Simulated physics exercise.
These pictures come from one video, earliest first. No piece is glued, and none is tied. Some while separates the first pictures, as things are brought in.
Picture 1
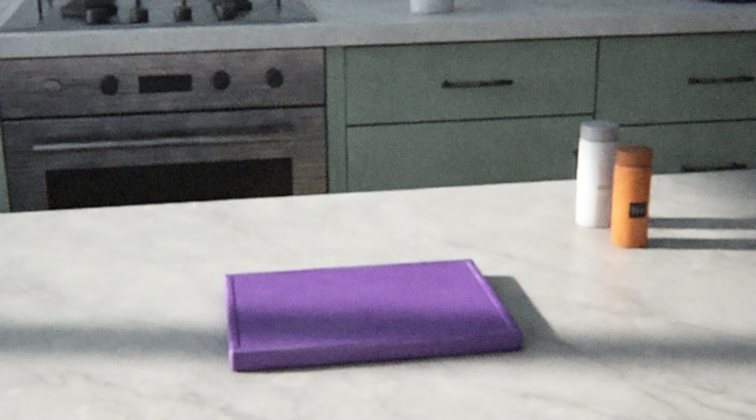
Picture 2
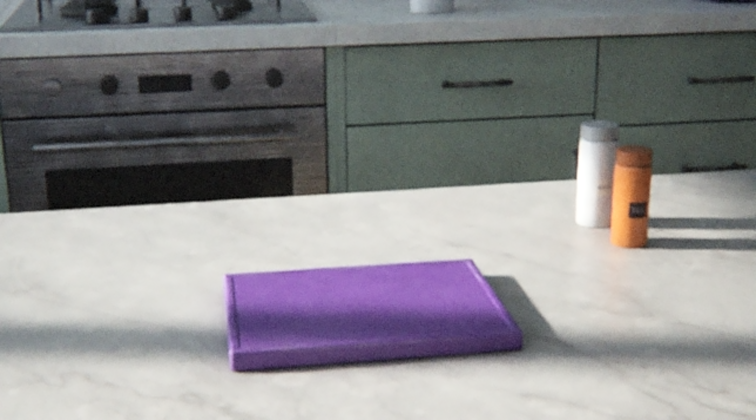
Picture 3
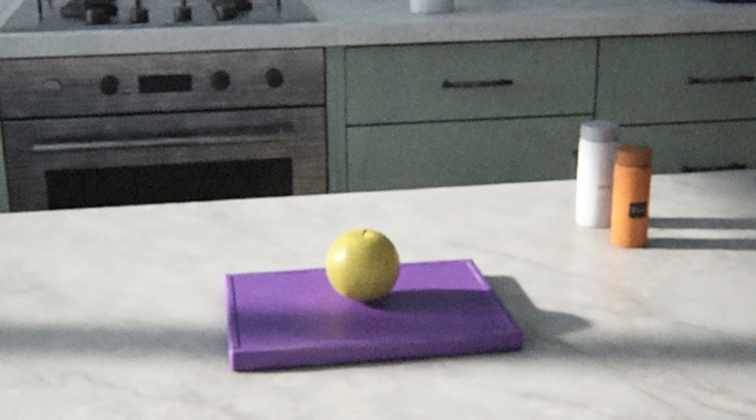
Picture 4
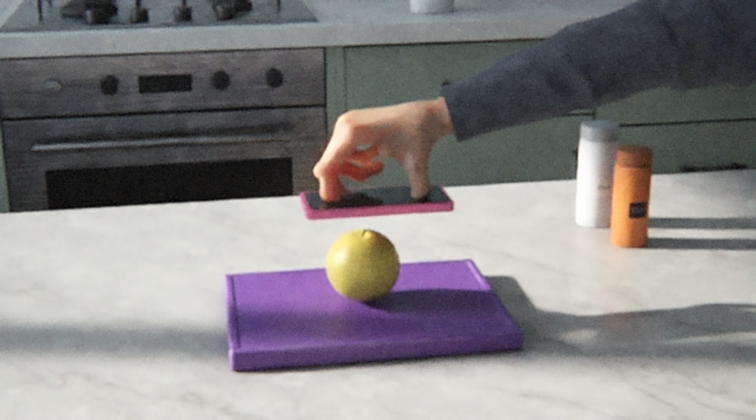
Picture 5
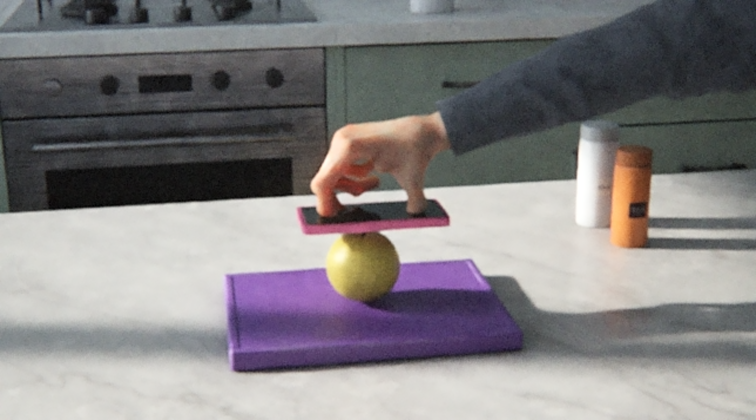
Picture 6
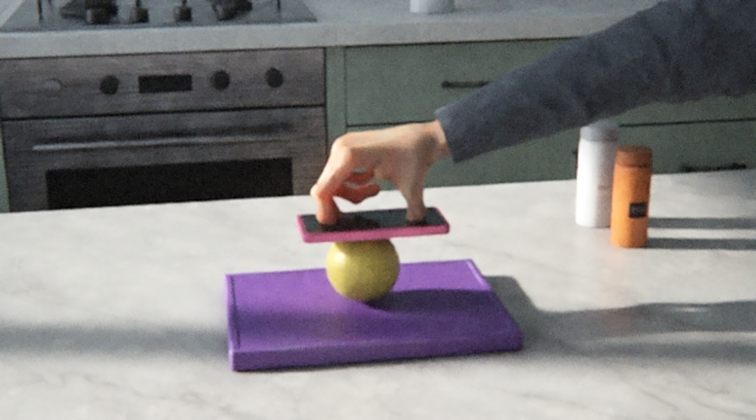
A yellow apple appeared on the purple board on the counter, then a hand reached in from the right with a pink phone and lowered it flat onto the fruit, still gripping it.
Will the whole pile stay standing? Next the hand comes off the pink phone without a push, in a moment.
No.
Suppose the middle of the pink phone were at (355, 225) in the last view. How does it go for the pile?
Well, it topples after that.
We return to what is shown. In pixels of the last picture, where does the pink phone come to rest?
At about (510, 289).
Then, 0.40 s on from there, pink phone turned 45° from how it was put near (406, 244).
Then, 0.60 s on from there, pink phone now fallen.
Then, 0.70 s on from there, things are still on the move.
Then, 2.00 s on from there, nothing new.
In the end, fallen, pink phone; the other 4 unmoved. At the end, from the last picture's camera, pink phone near (510, 289). The pile comes apart.
